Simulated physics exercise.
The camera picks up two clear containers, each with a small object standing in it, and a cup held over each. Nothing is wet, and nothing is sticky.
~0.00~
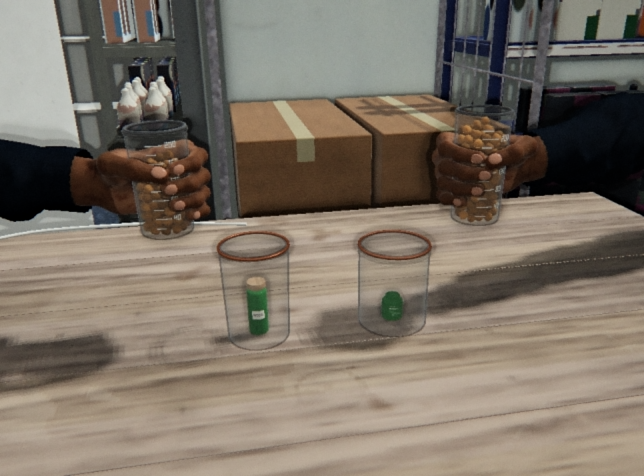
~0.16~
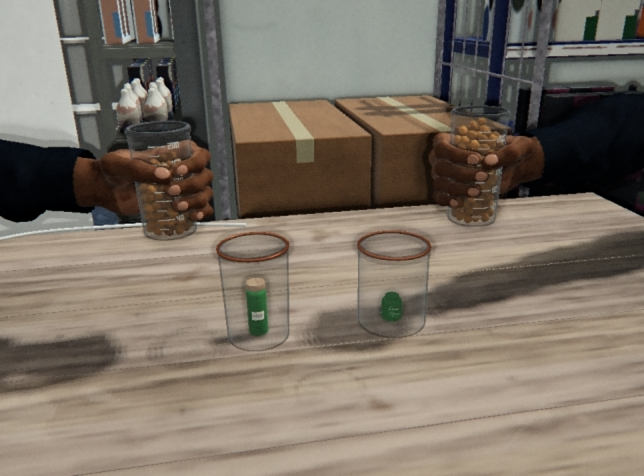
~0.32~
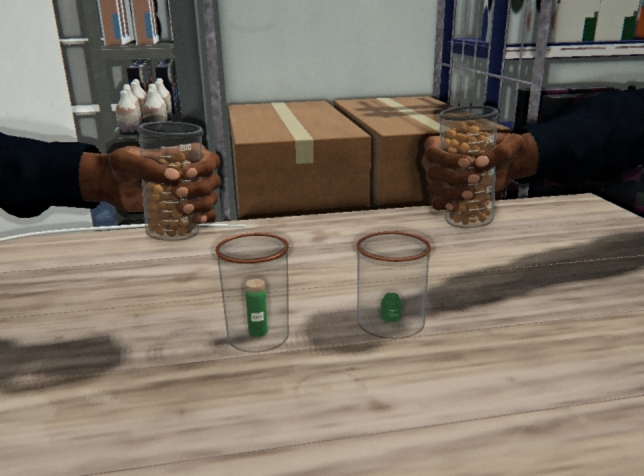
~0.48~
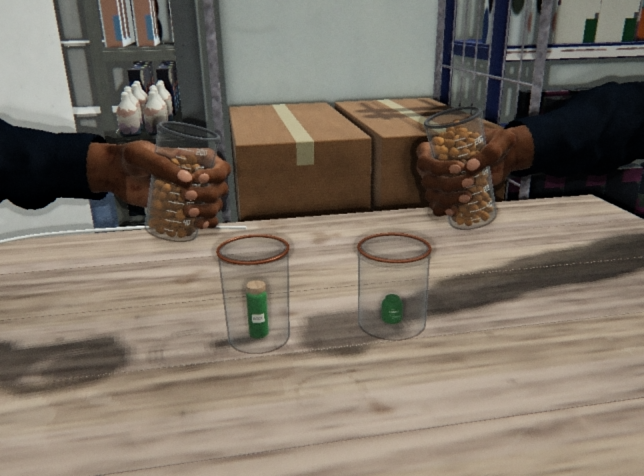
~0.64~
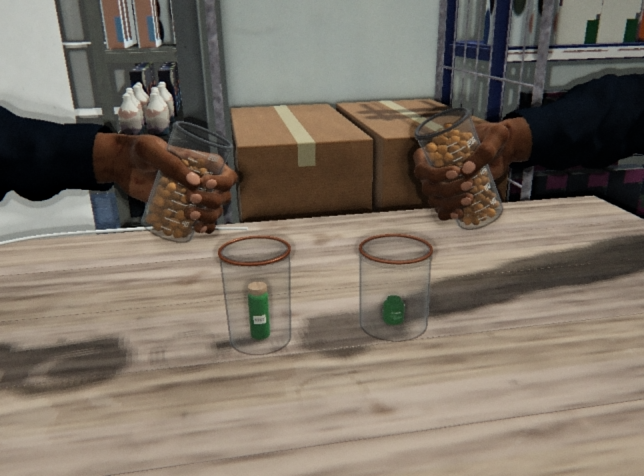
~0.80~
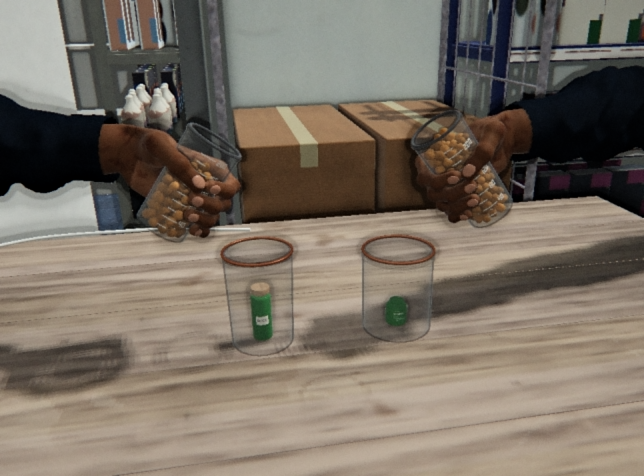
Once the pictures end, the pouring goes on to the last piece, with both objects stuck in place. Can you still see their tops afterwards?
Left: Visible; right: Covered.
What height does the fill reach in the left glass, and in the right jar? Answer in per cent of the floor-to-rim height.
The left one comes to 50 %, the right one to 60 %.
By 1.31 s, left glass empty, all of its cupful still in the cup; right jar empty, all of its cupful still in the cup.
By 1.85 s, left glass nearly empty, nearly all of its cupful still in the cup; right jar nearly empty, nearly all of its cupful still in the cup.
By 2.49 s, left glass a third full, none of its cupful still in the cup; right jar half full, none of its cupful still in the cup.
When it is over (2.9 s), left glass half full (surface near (260, 296)), nothing beside it; right jar half full (surface near (397, 280)), nothing beside it; the left thing is still showing; the right thing is covered.
